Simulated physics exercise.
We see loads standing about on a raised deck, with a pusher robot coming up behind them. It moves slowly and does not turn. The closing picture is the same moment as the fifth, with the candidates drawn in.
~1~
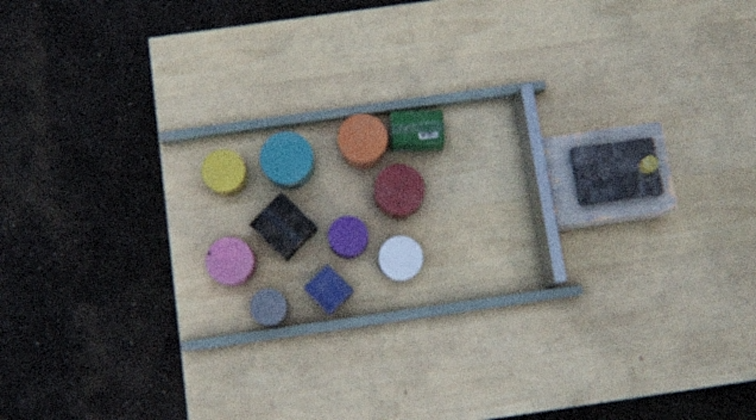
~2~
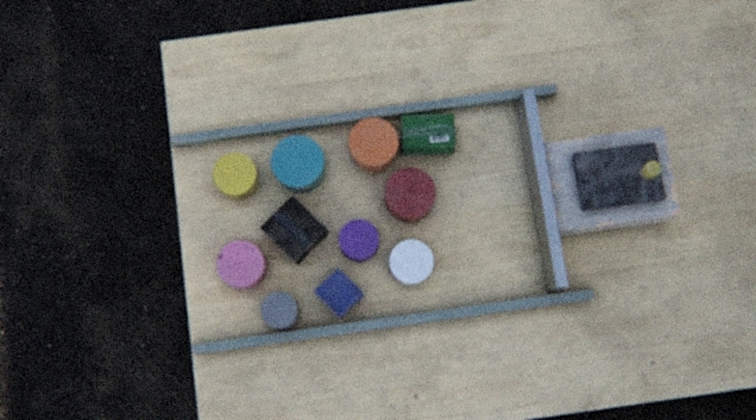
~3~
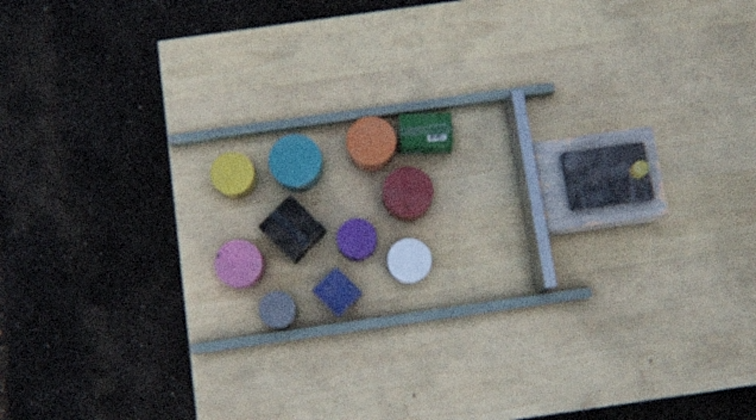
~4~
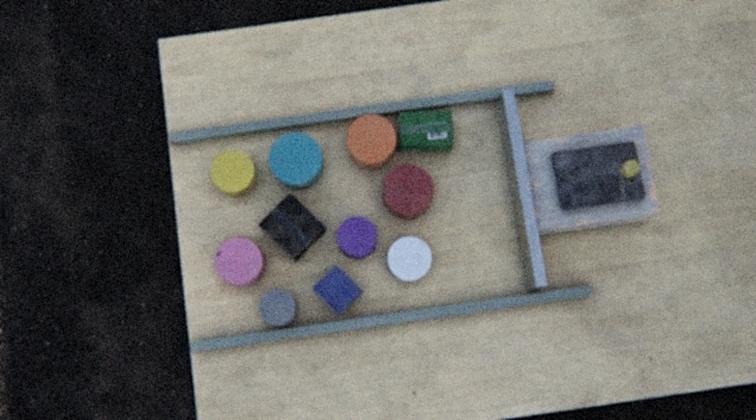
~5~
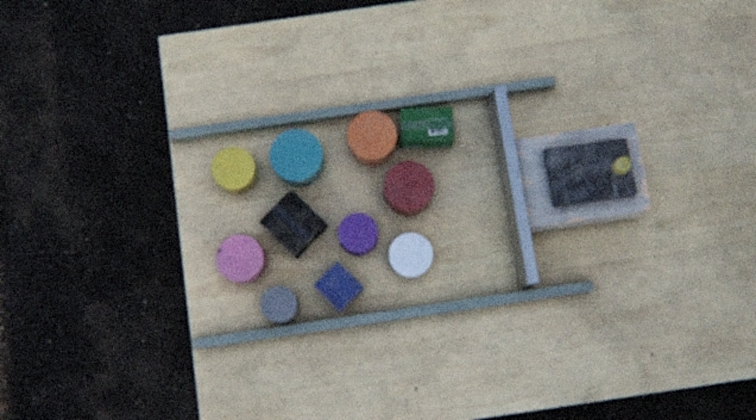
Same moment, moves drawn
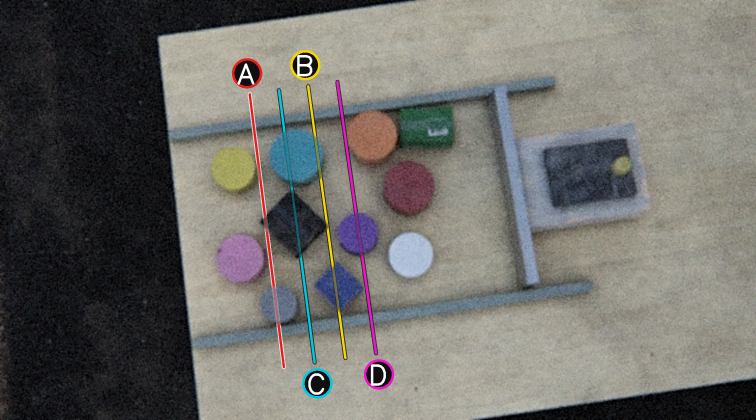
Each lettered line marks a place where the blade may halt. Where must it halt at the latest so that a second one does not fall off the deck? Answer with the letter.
As far as mark C.
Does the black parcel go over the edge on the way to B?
No.
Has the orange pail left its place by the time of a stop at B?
Yes.
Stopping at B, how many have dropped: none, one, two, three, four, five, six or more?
In all, one.
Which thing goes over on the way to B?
The yellow pail.
On the copy, A at (266, 227); B at (326, 219); C at (296, 223); D at (356, 214).
On C. First, robot (505, 185); green parcel (392, 136); orange pail (342, 144).
Then, robot (425, 196); yellow pail (181, 192); turquoise pail (227, 182).
Finally, robot (366, 204); yellow pail over the edge; turquoise pail (193, 204); one fallen.
By contrast, A drops three; B is within the limit but short; D is within the limit but short.
